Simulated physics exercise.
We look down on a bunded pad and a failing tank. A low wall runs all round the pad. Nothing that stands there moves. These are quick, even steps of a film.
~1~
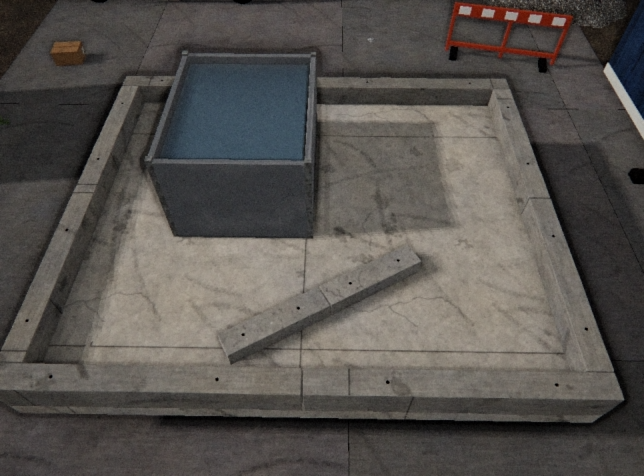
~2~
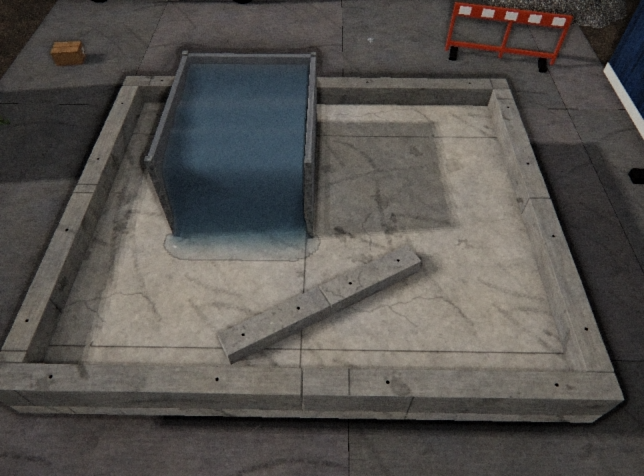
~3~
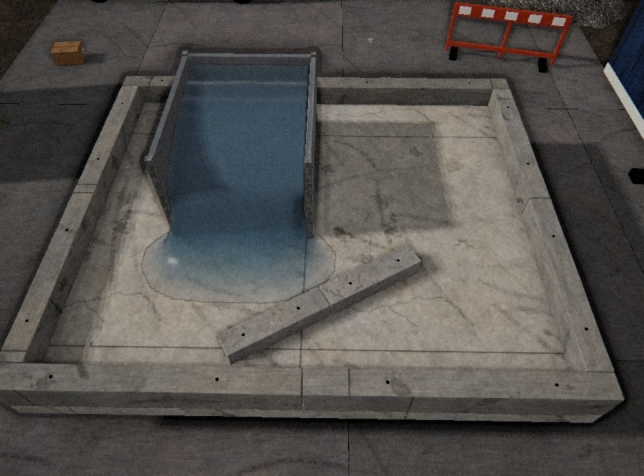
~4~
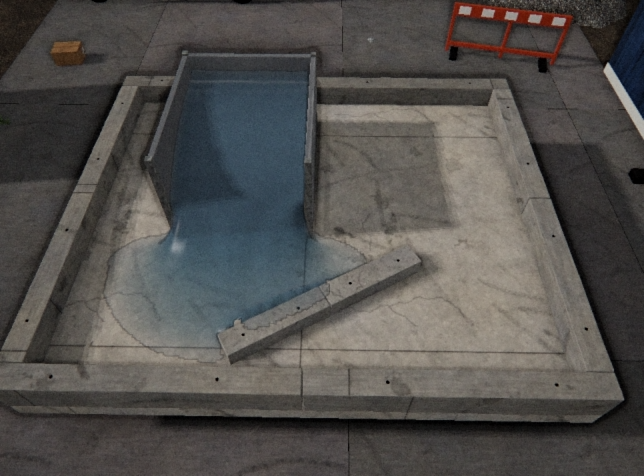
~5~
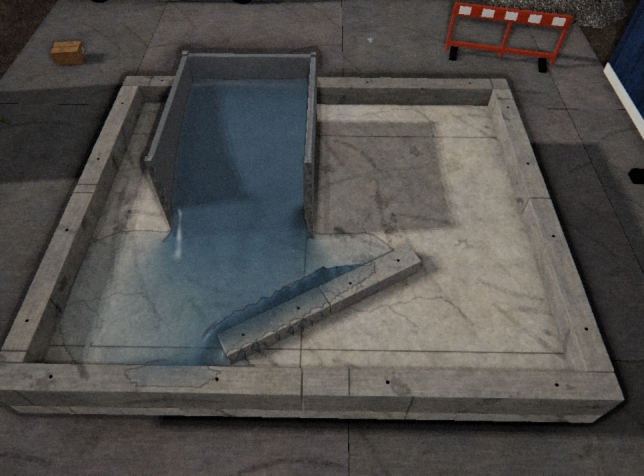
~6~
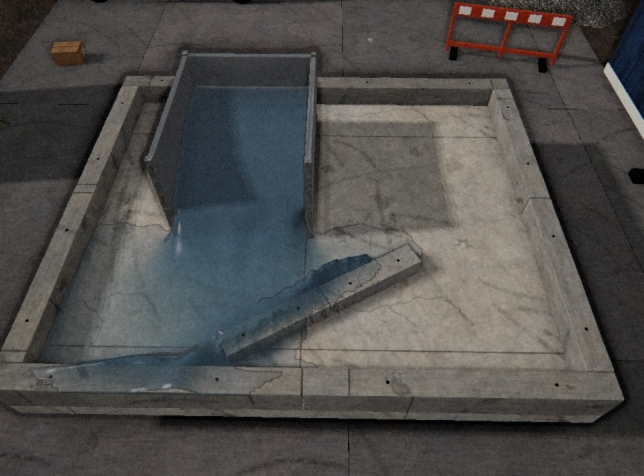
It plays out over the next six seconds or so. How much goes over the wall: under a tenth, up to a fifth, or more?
It loses over a fifth.
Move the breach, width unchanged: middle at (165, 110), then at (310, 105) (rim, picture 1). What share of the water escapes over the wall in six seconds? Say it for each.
About 34 and 16 per cent.
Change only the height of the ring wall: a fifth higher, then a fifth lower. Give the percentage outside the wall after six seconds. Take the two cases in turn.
About 20 and 32 per cent.
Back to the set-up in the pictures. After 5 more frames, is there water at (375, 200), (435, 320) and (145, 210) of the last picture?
In that order: Under water, under water, clear.
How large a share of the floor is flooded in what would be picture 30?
About 95 per cent.
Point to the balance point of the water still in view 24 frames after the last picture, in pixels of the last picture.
Close to (281, 223).
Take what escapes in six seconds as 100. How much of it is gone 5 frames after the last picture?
About 45 per cent.
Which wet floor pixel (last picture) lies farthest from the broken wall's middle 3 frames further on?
Close to (505, 381).
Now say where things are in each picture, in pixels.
The water tank at (241, 109) is whole and still, in the first frame.
The front is at (171, 238), out from the gap at (240, 214), in the second frame.
Water pours out at (240, 214) and has run to (155, 274), in the third frame.
Water pours out at (241, 218) and has run to (150, 338), in the fourth frame.
Water pours out at (241, 219) and has run to a hidden place, in the fifth frame.
Water pours out at (241, 220) and has run to a hidden place, in the sixth frame.
A moment on, water covers 35 % of the floor; the low wall has let 5 % over.
Next, water covers 40 % of the floor; the low wall has let 12 % over.
Then, water covers 75 % of the floor; the low wall has let 23 % over.
Later, water covers 75 % of the floor; the low wall has let 25 % over.
In the end, water covers 75 % of the floor; the low wall has let 25 % over.
